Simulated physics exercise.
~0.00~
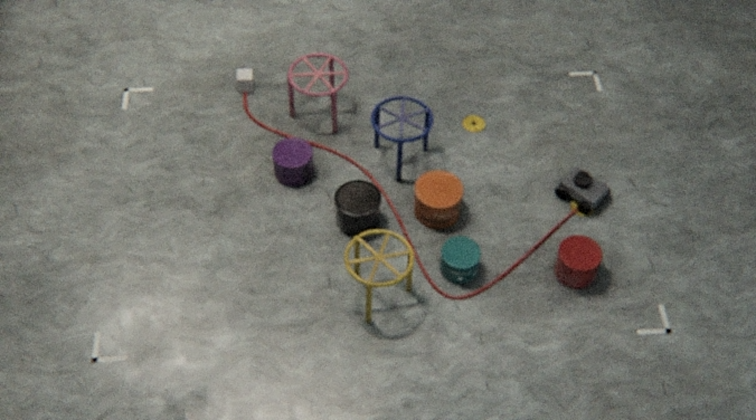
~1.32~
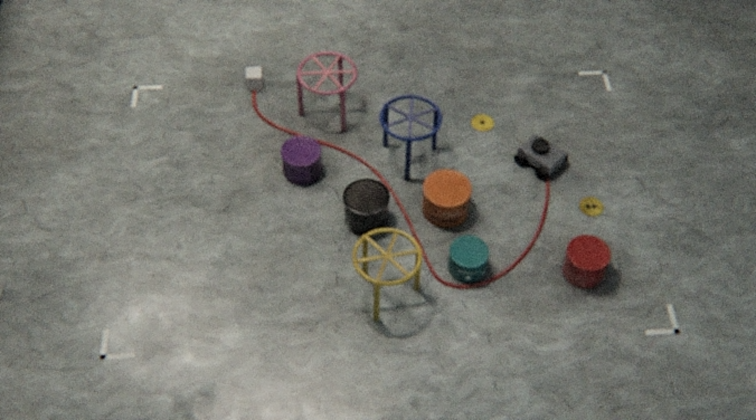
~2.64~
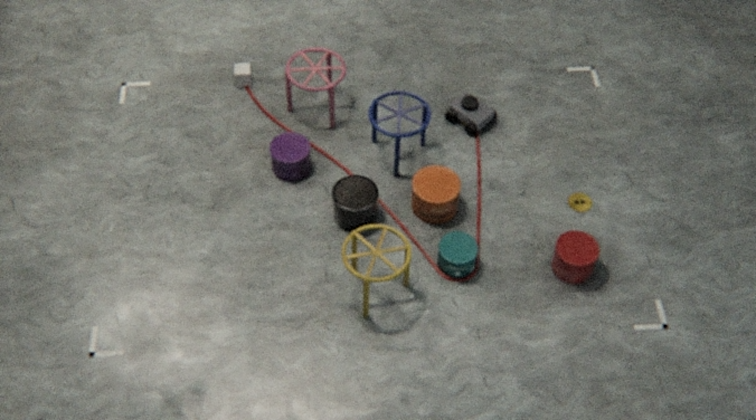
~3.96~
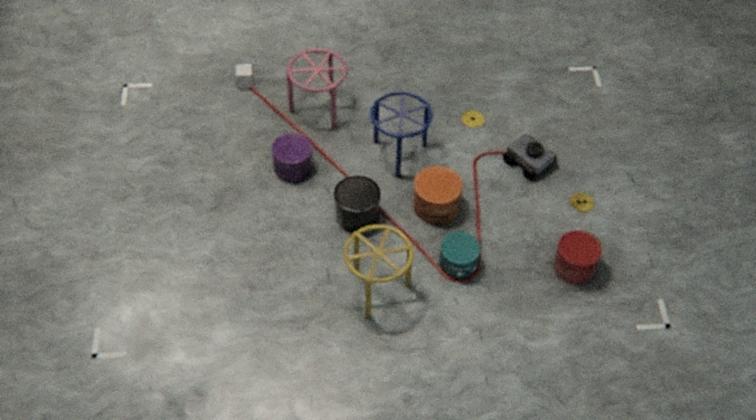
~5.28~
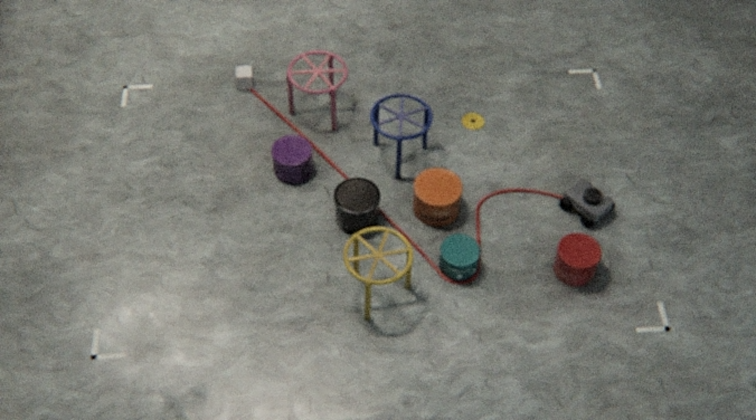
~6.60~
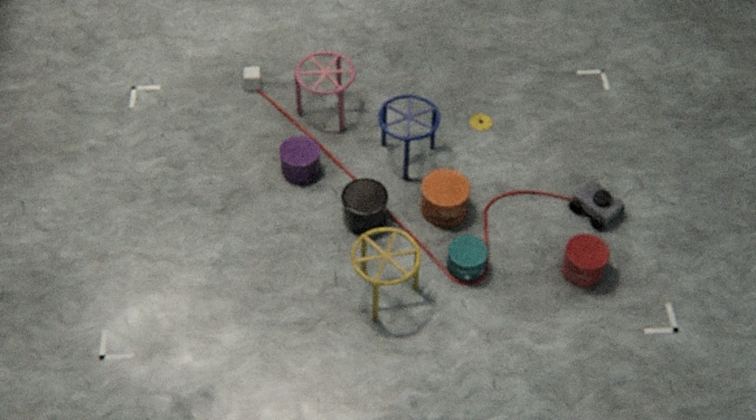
A low cart trailing a red lead rolls up and left, then returns right.
